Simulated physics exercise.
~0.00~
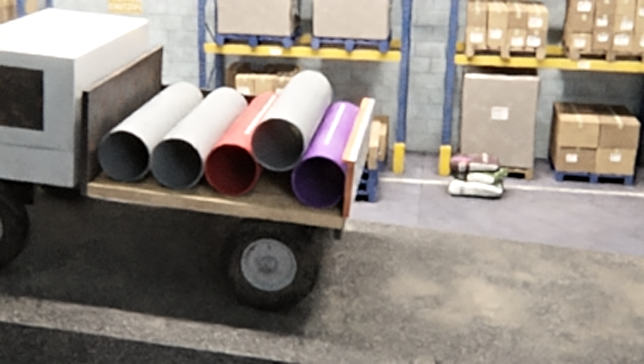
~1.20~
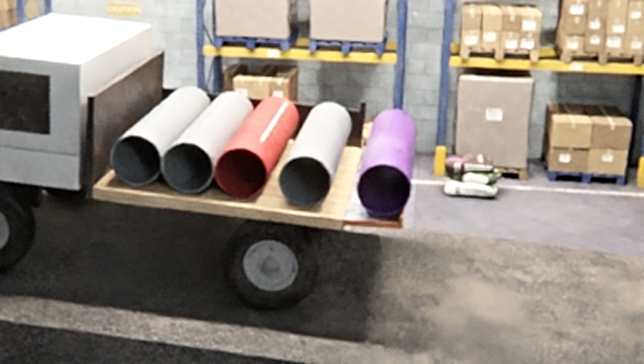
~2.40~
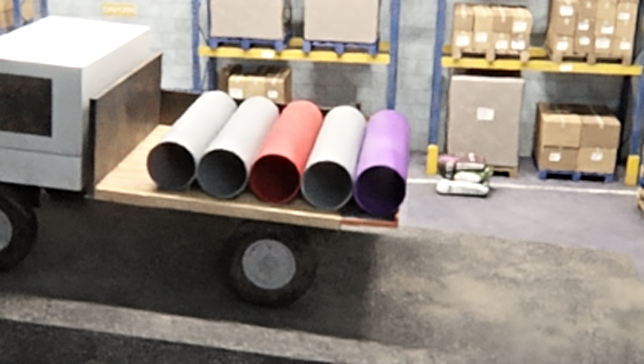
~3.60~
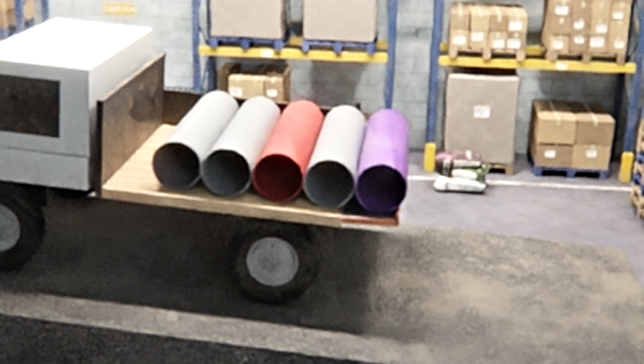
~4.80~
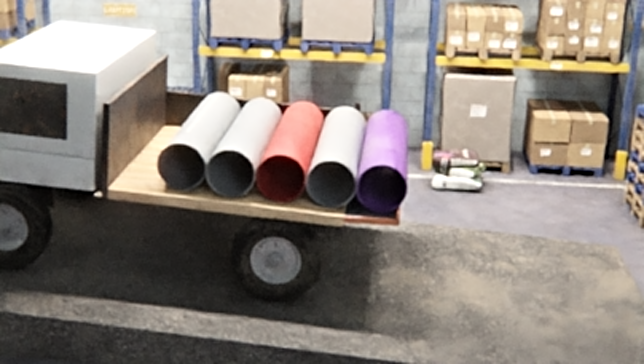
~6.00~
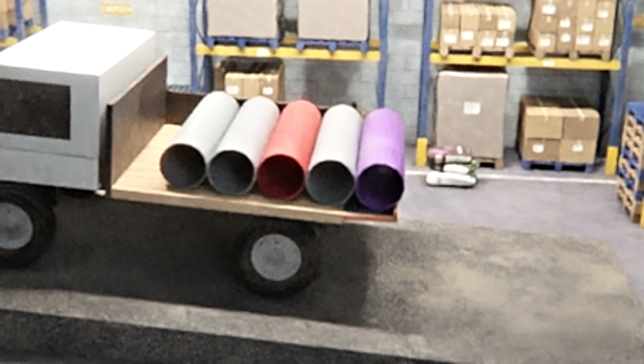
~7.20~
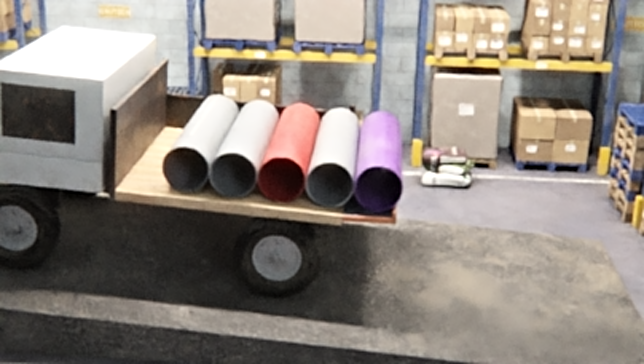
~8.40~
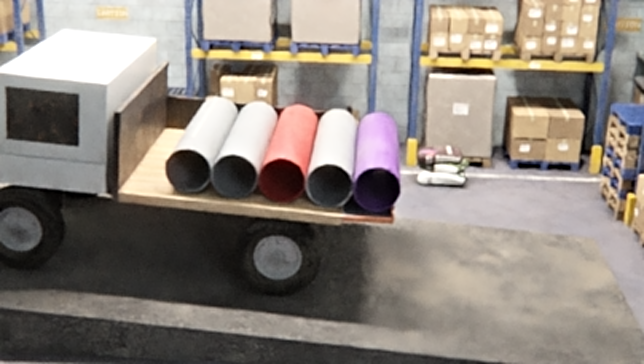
Five hollow pipes, three grey, one red and one purple, lie on the wooden bed of a pale pick-up, seen from the side and slightly above in a warehouse. Behind it, cartons fill blue and yellow racks against a grey wall. At first the pipes are bunched at the right, one grey pipe riding up between the red and the purple. The tailgate drops open, and the purple pipe rolls right onto it while the others spread out. The rest close up behind the purple one, and all five settle in a row, none falling off.
